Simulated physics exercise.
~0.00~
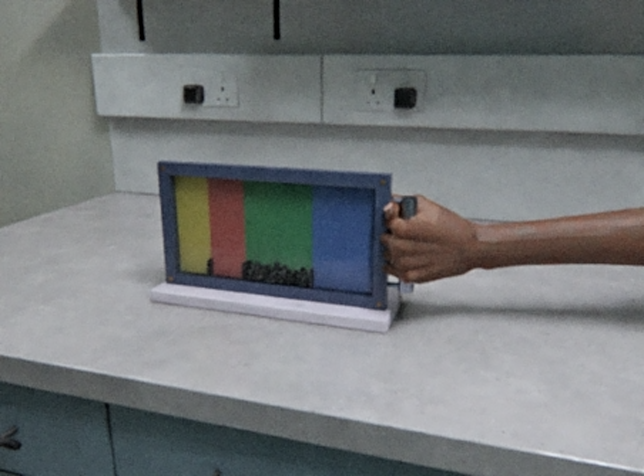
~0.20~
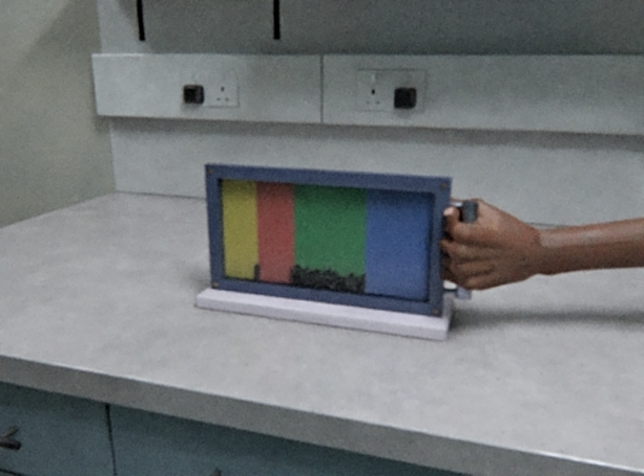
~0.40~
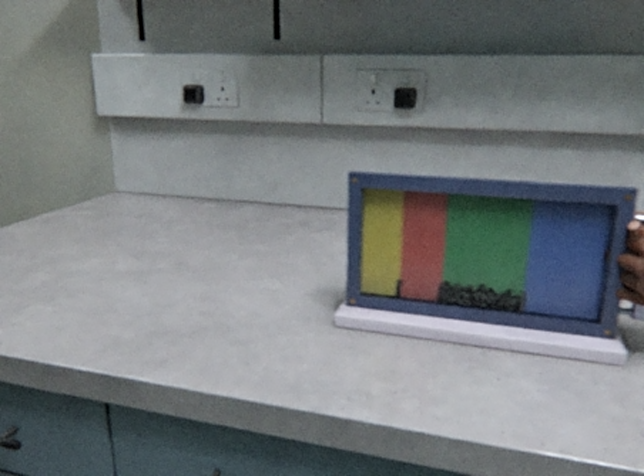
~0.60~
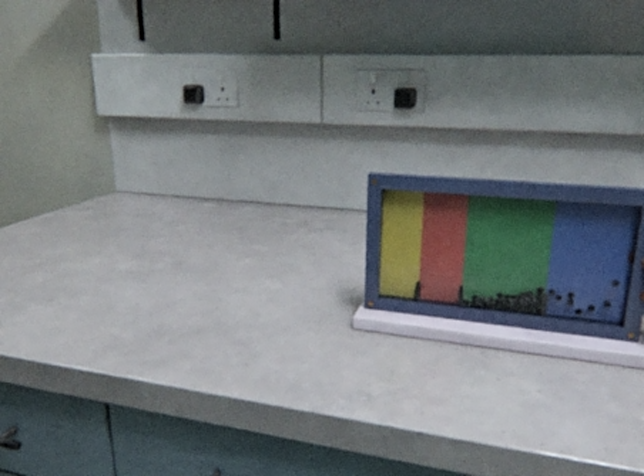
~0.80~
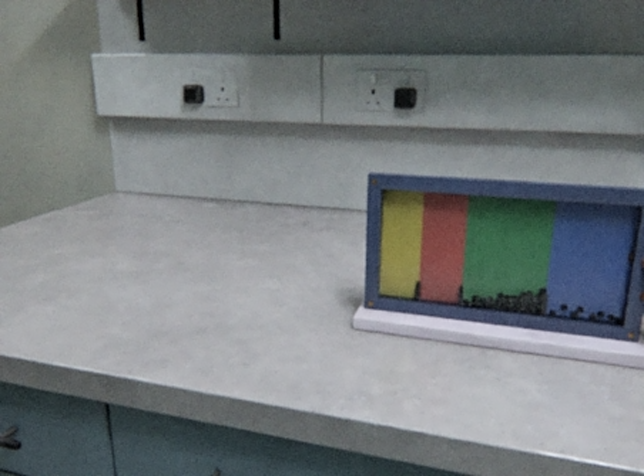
A striped case slides right, pulled by a hand, and stops as black beads spill into blue.
